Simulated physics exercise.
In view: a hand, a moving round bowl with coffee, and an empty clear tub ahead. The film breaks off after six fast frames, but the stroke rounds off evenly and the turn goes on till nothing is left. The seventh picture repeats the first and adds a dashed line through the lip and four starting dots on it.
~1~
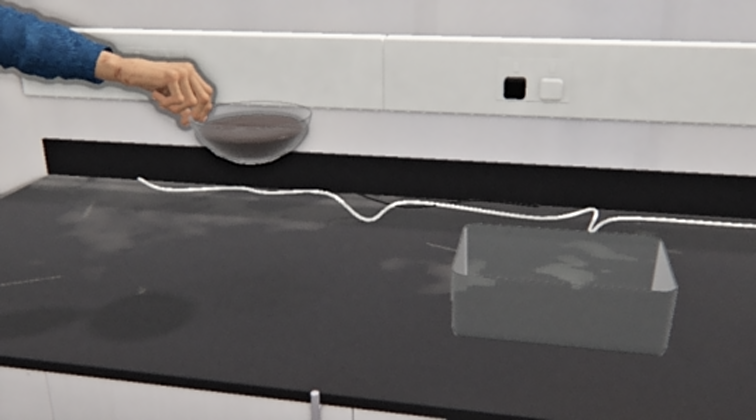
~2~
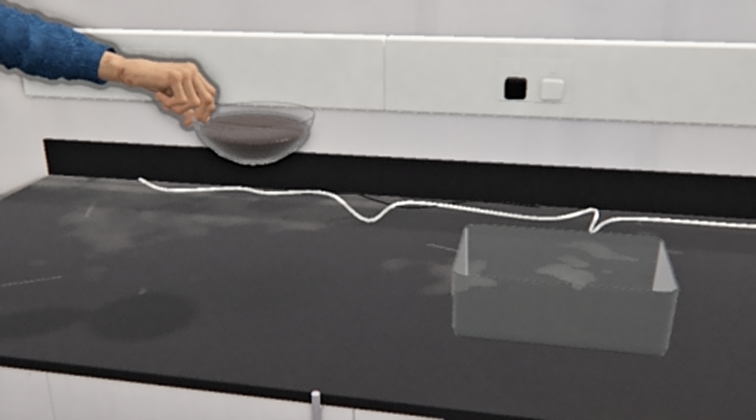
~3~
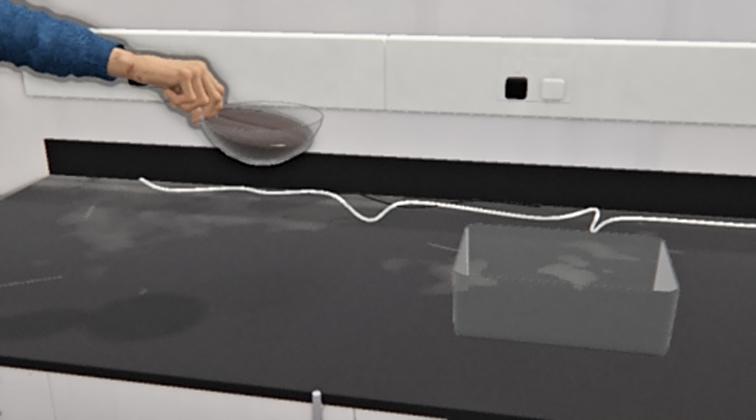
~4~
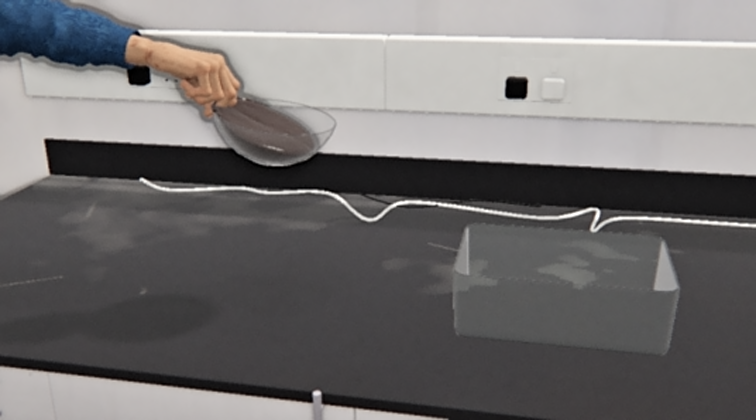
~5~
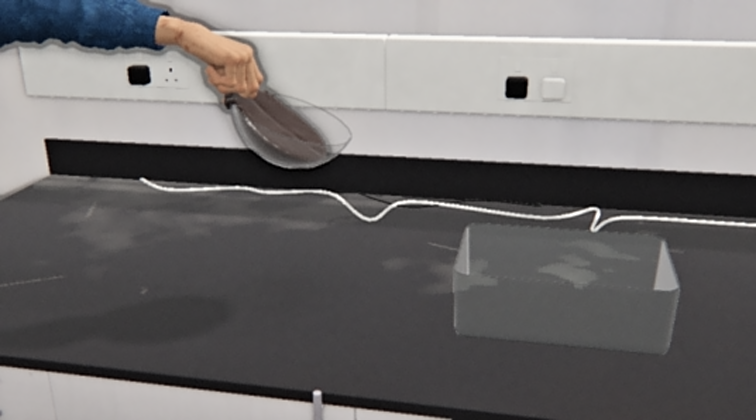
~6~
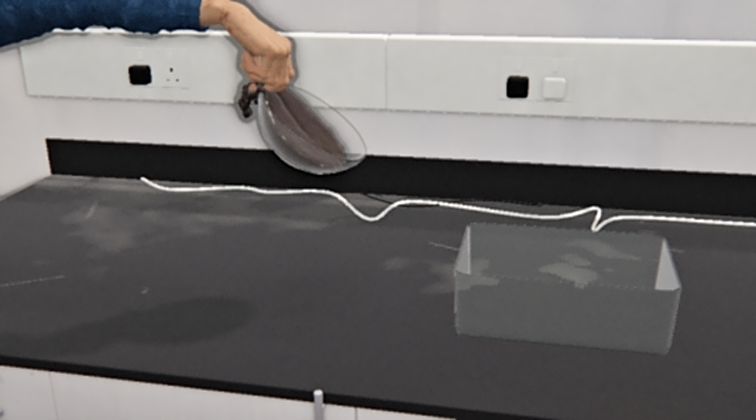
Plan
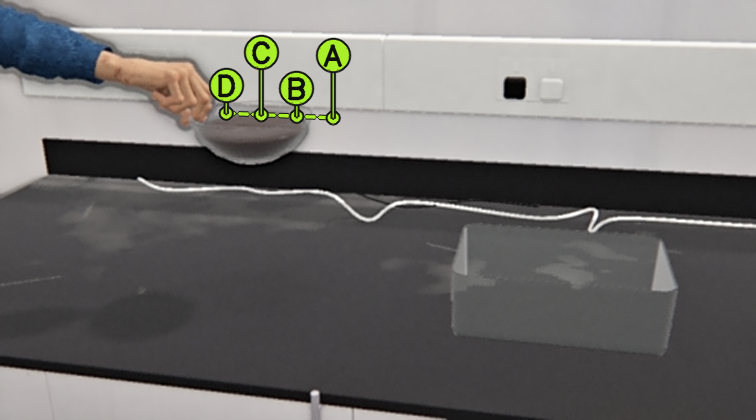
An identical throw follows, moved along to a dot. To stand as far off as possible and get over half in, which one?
I would pick dot A.
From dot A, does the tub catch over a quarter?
Yes.
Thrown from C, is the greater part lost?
Yes, that goes wrong.
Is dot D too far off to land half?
Yes, that goes wrong.
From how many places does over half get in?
One of the four.
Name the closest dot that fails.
Here it is dot B.
In lime, A at (333, 117); B at (296, 116); C at (261, 114); D at (226, 113).
If A is chosen, about 70 % lands in the tub, 20 % falls short and 10 % goes beside or beyond.
If B is chosen, about 14 % lands in the tub, 79 % falls short and 7 % goes beside or beyond.
If C is chosen, about 0 % lands in the tub, 96 % falls short and 4 % goes beside or beyond.
If D is chosen, about 0 % lands in the tub, 100 % falls short.
